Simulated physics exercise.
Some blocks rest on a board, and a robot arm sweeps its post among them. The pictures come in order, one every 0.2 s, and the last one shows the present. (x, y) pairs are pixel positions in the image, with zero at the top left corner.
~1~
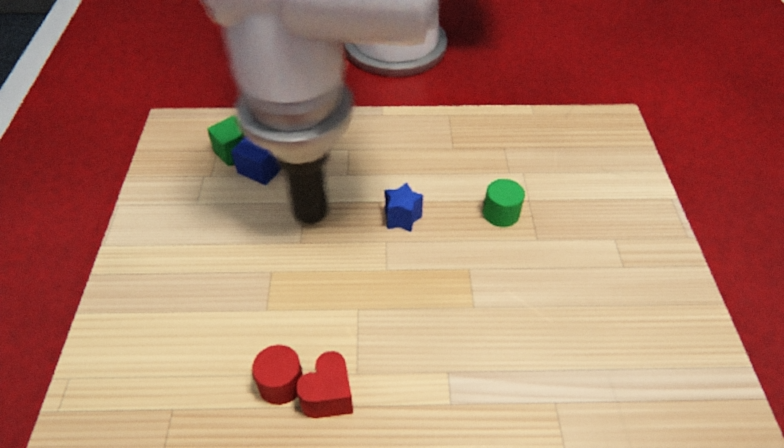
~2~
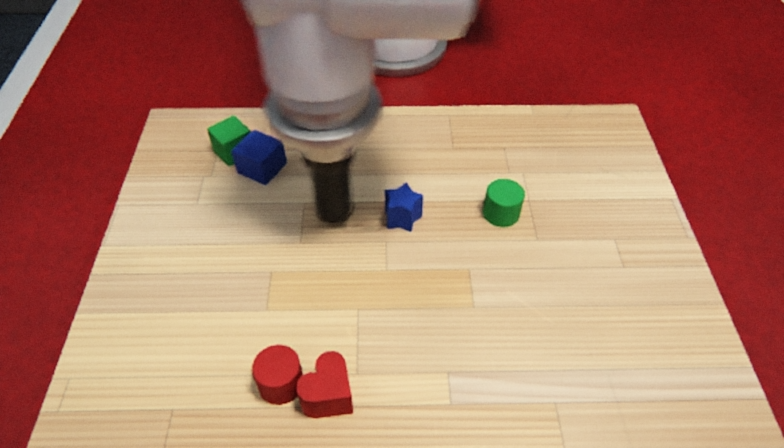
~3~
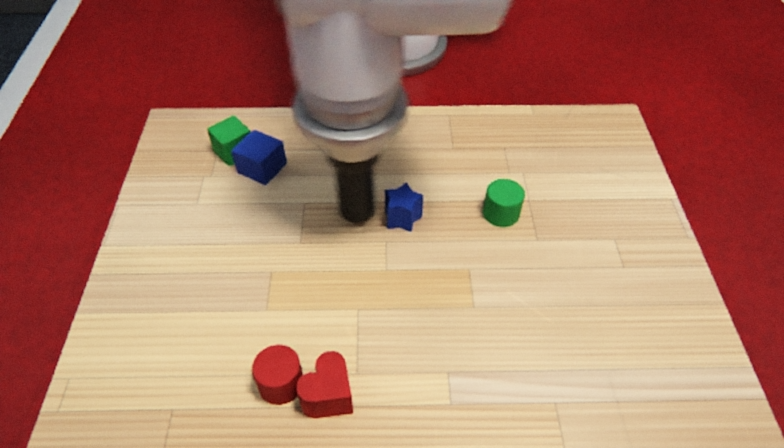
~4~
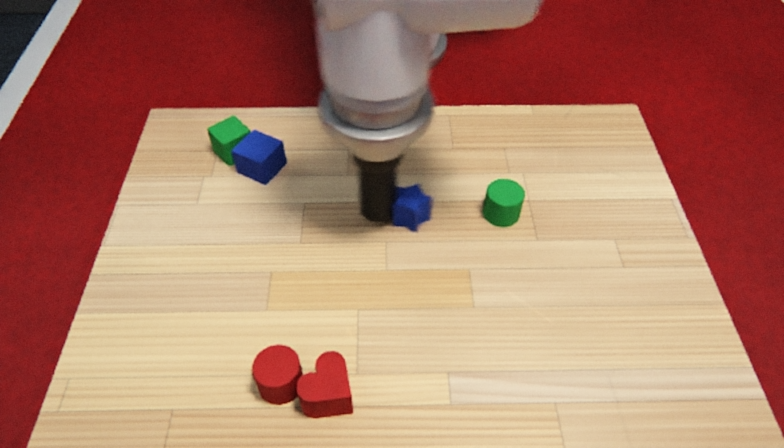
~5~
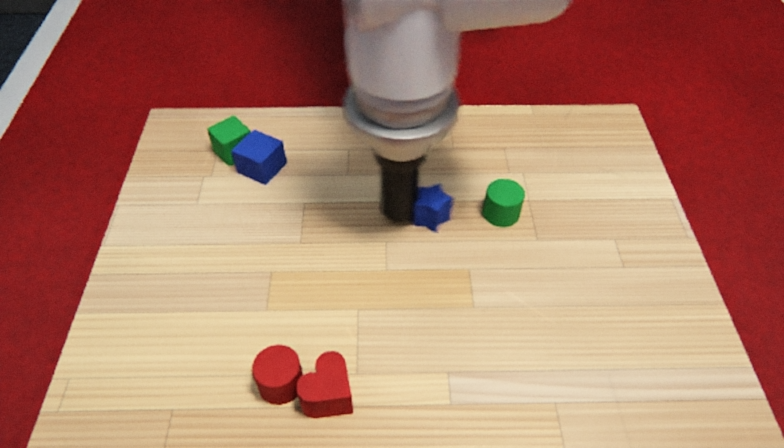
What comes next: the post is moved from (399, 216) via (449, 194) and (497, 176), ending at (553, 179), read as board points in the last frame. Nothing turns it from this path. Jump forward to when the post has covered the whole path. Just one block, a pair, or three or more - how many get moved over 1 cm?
When the path ends, I think you'll find one block out of place by more than 1 cm.
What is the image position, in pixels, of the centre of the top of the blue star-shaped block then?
The centre of its top will be at (466, 194).
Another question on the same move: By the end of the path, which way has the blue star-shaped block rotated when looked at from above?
My prediction: CW.
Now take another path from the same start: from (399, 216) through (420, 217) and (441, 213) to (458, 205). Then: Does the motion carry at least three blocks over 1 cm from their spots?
Final answer: No.
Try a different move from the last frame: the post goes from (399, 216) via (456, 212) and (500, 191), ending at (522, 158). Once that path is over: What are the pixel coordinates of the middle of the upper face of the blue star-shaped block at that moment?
My estimate: (518, 195).
What follows on the original path. One third of the way, post at (450, 186); blue star-shaped block at (466, 194), turned 60° clockwise.
Two thirds of the way, post at (499, 168); blue star-shaped block at (466, 194), turned 65° clockwise.
At the end, post at (555, 171); blue star-shaped block at (466, 194), turned 65° clockwise; green cylinder in place.
